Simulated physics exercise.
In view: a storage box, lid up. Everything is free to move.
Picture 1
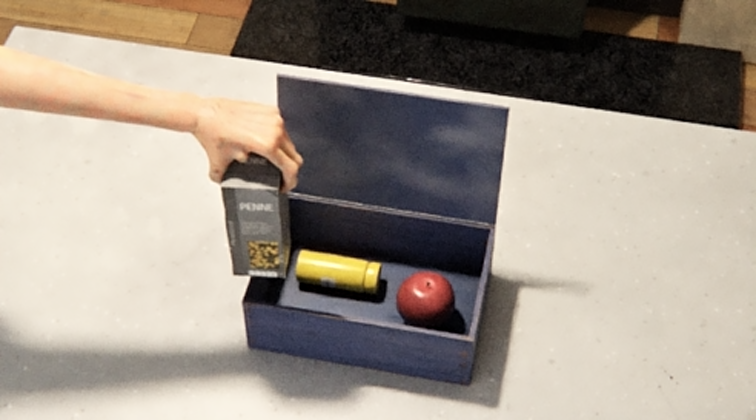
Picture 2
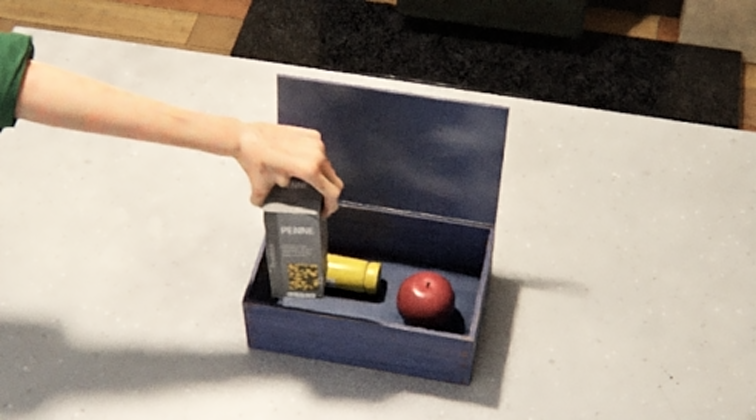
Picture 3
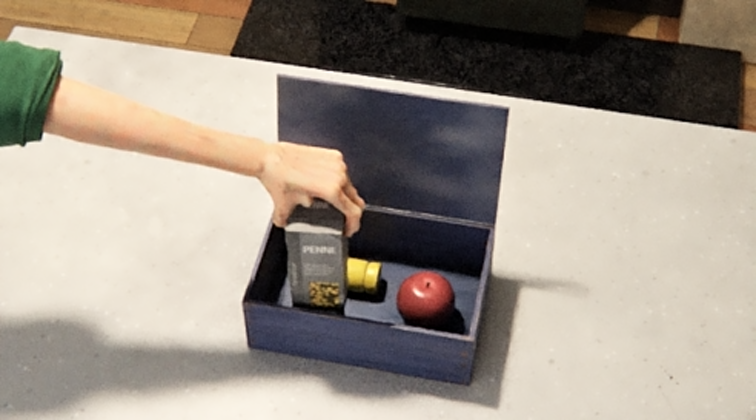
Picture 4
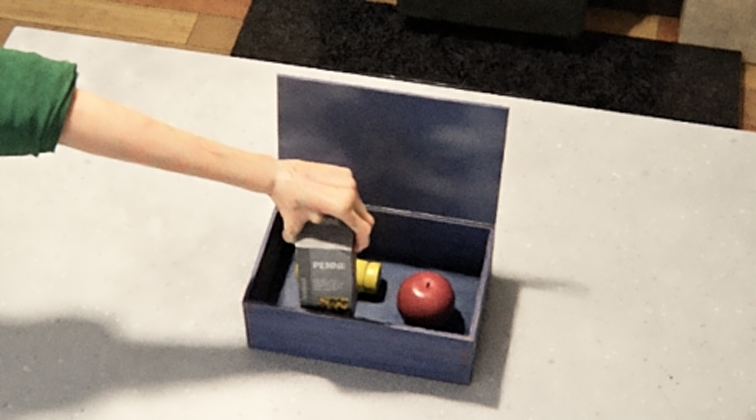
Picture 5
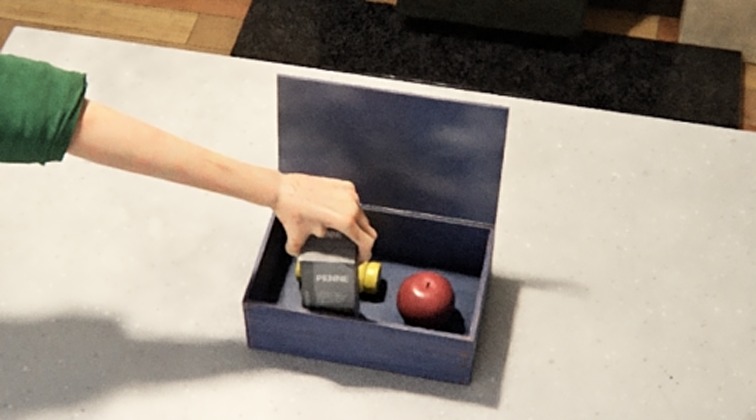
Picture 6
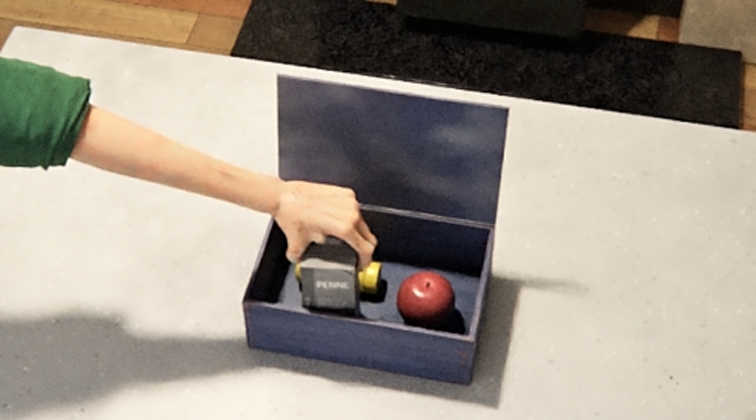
A hand lowers a grey carton into an open blue box beside a red apple.
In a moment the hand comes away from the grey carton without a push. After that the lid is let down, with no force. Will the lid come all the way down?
As it turns out, it stays ajar.
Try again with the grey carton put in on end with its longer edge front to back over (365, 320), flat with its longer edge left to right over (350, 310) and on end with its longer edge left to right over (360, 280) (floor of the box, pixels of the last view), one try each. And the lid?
First try: It will not close; second try: It sits on the rim; third try: It is held up.
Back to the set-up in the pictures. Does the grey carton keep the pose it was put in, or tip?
The grey carton keeps its pose.
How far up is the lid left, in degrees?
About 35°.
Then, 1.30 s past the last view, lid 79° above the rim.
Then, 1.60 s past the last view, lid 57° above the rim.
Finally, lid 36° above the rim; all 3 still in place. Final places as the last picture's camera would see them, grey carton near (331, 290).
